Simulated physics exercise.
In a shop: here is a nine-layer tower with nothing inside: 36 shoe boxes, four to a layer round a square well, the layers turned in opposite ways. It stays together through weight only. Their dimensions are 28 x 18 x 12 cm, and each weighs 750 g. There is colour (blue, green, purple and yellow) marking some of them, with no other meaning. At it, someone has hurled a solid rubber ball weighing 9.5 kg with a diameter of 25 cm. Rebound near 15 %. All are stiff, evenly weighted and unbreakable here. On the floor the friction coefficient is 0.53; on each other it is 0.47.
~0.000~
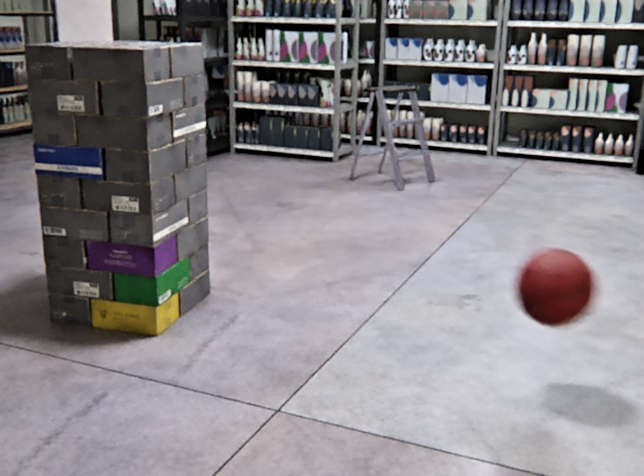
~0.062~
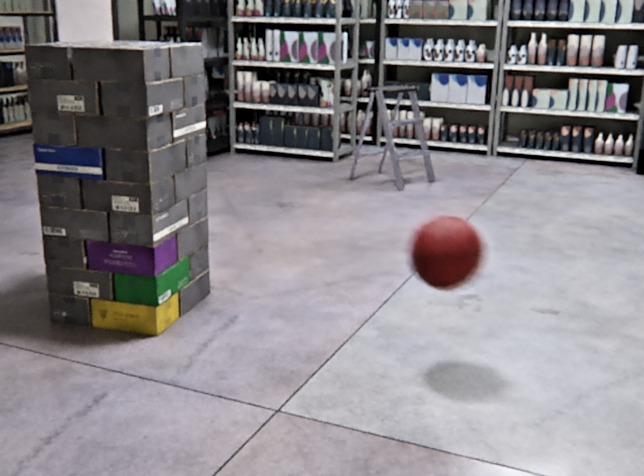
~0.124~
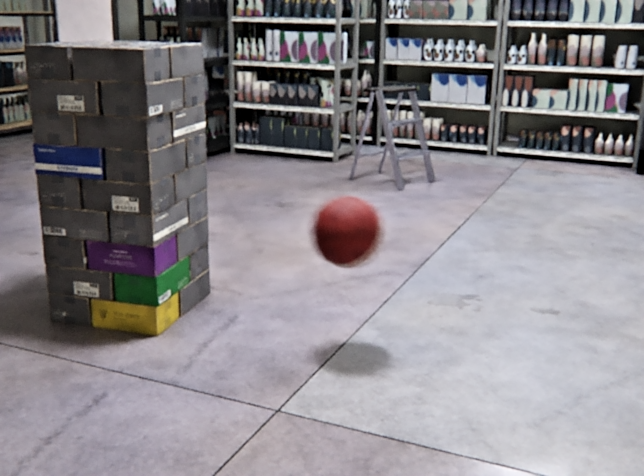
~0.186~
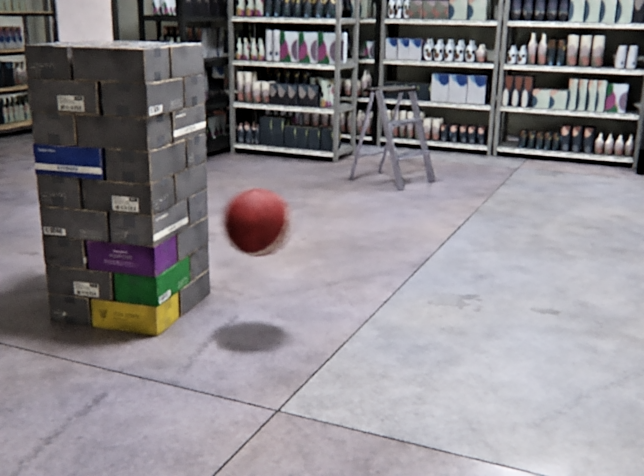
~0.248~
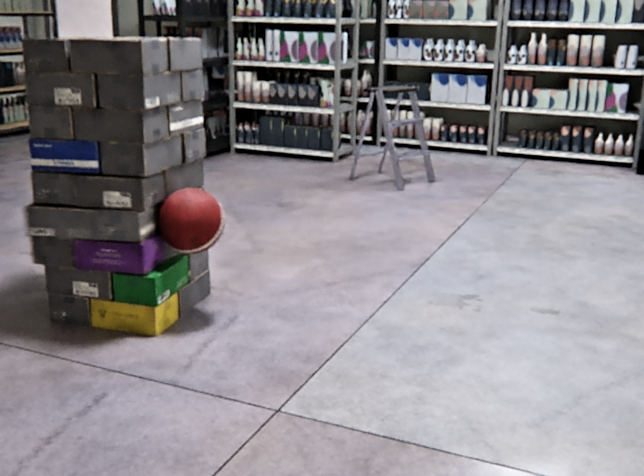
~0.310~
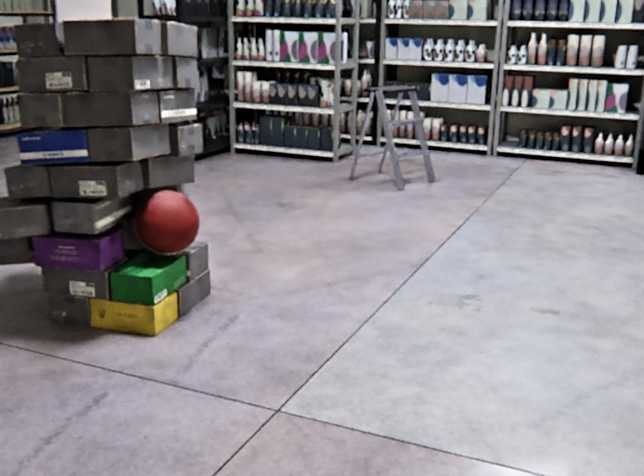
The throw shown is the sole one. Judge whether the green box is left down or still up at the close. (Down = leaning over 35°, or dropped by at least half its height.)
The piece never goes down.
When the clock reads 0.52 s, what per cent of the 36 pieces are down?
30 %.
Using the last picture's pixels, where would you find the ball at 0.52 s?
Pixel position: Around (123, 220).
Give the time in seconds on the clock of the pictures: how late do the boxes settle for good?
About 2.5 s.
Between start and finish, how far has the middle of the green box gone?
Straight-line shift: Approx. 6 cm.
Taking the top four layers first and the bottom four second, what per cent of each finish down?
For the top it's 100 in a hundred, for the bottom 50 in a hundred.
By 0.52 s, ball still moving; 11 of the 36 boxes down; green box tilted 19°; purple box tilted 34°, 12 cm lower.
By 0.94 s, ball still moving; 27 of the 36 boxes down; green box moved 7 cm; blue box tilted 51°, 49 cm lower.
When it is over (2.6 s), ball at rest; 28 of the 36 boxes down; green box moved 6 cm; blue box on its side; purple box 24 cm lower. In pixels of the last frame, middles, green box near (140, 275).
